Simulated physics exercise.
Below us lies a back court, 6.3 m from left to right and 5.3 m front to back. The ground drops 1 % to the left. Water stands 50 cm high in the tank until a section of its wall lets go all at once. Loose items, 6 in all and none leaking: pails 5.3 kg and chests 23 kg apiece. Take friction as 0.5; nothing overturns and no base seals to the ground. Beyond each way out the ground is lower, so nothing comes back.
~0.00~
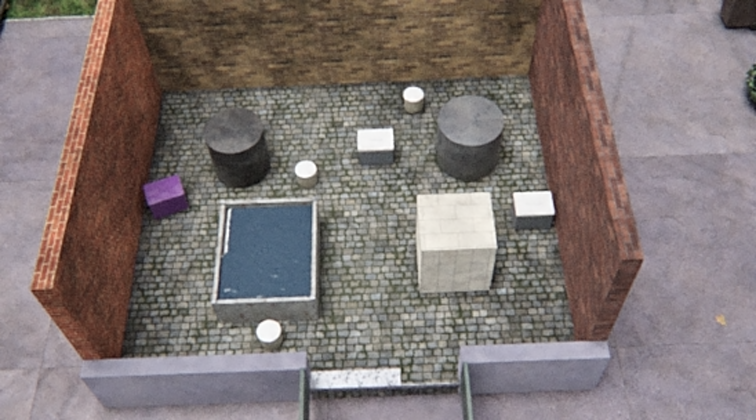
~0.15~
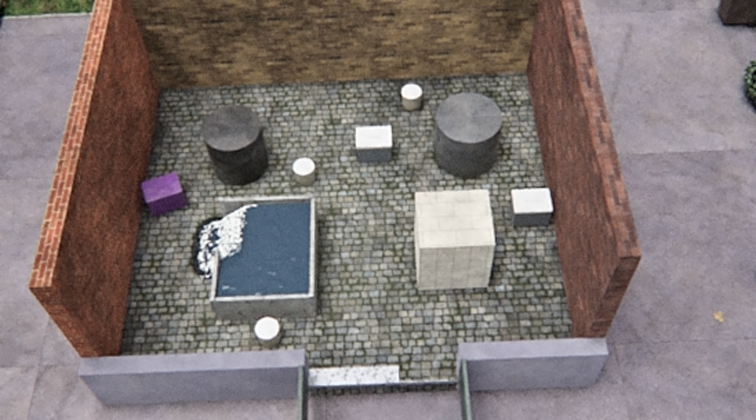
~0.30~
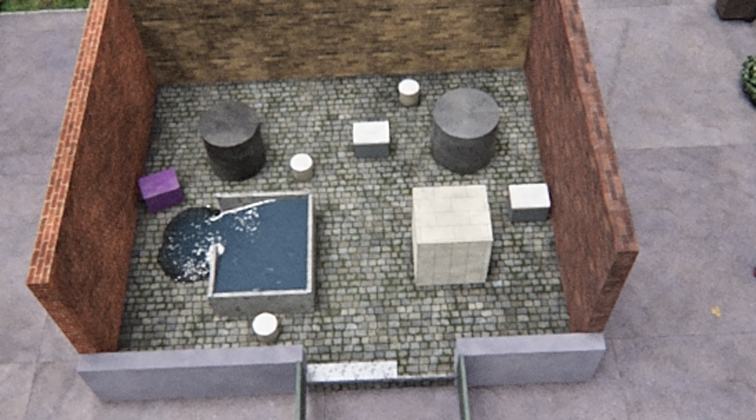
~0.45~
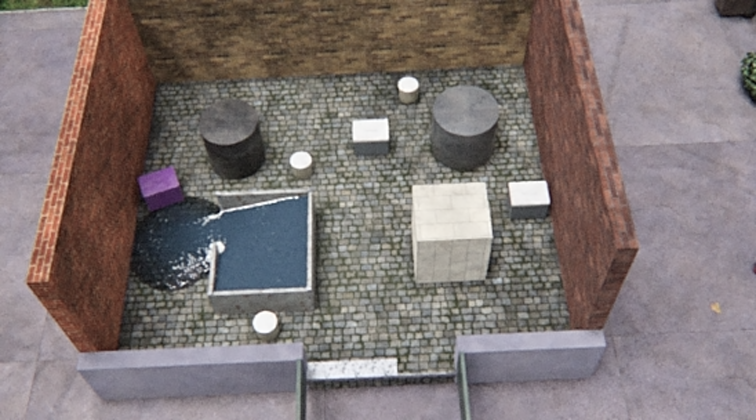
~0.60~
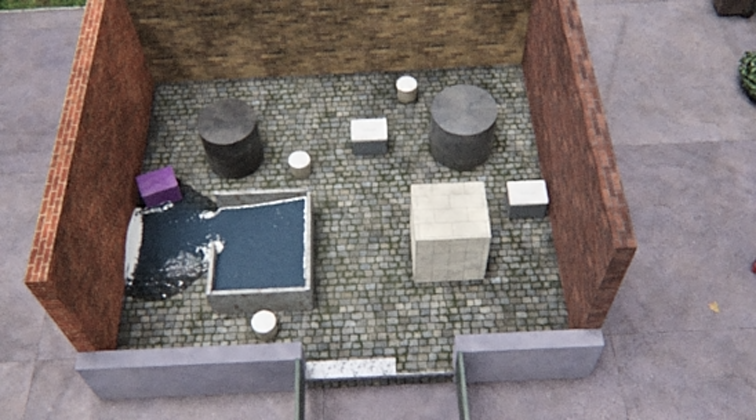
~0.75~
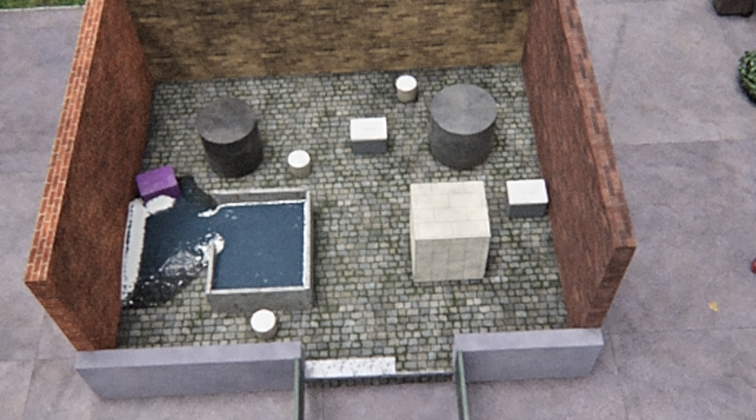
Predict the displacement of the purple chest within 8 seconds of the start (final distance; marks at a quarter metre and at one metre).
The purple chest gets carried off.
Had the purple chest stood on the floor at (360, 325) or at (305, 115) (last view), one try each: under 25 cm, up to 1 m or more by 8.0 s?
In turn: It stays put; it stays put.
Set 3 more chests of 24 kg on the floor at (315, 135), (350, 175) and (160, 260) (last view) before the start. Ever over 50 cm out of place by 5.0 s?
In turn: Under, under, over.
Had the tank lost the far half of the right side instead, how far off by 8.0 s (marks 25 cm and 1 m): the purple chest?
In that case the purple chest holds its place.
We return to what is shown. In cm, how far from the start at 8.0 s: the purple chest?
About 200 cm.
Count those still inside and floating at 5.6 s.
I count 0.
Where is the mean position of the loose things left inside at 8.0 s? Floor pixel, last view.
Around (368, 168).
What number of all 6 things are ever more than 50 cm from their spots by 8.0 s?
2 of them.
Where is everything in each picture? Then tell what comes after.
In the first frame, the purple chest at (164, 190) rests on the ground; 2.0 m2 under water; 0 of 6 have shifted.
In the second frame, the purple chest at (162, 187) rests on the ground; 2.4 m2 under water; 0 of 6 have shifted.
In the third frame, the purple chest at (159, 183) rests on the ground; water covers 3.0 m2; 0 of 6 have shifted.
In the fourth frame, the purple chest at (159, 182) rests on the ground; water covers 3.7 m2; 0 of 6 have shifted.
In the fifth frame, the purple chest at (157, 181) rests on the ground; 4.0 m2 under water; 0 of 6 have shifted.
In the sixth frame, the purple chest at (156, 180) rests on the ground; water covers 4.2 m2; 0 of 6 have shifted.
After 1.6 s the purple chest is near (176, 129), 1.0 m from its start, aground; 0 of 6 are out; 0 afloat.
After 3.6 s the purple chest is near (220, 83), 2.1 m from its start, aground; 0 of 6 are out; 0 afloat.
After 5.6 s the purple chest is near (247, 85), 2.2 m from its start, aground; 0 of 6 are out; 0 afloat.
After 8.0 s the purple chest is near (247, 85), 2.2 m from its start, aground; 0 of 6 are out; 0 afloat.
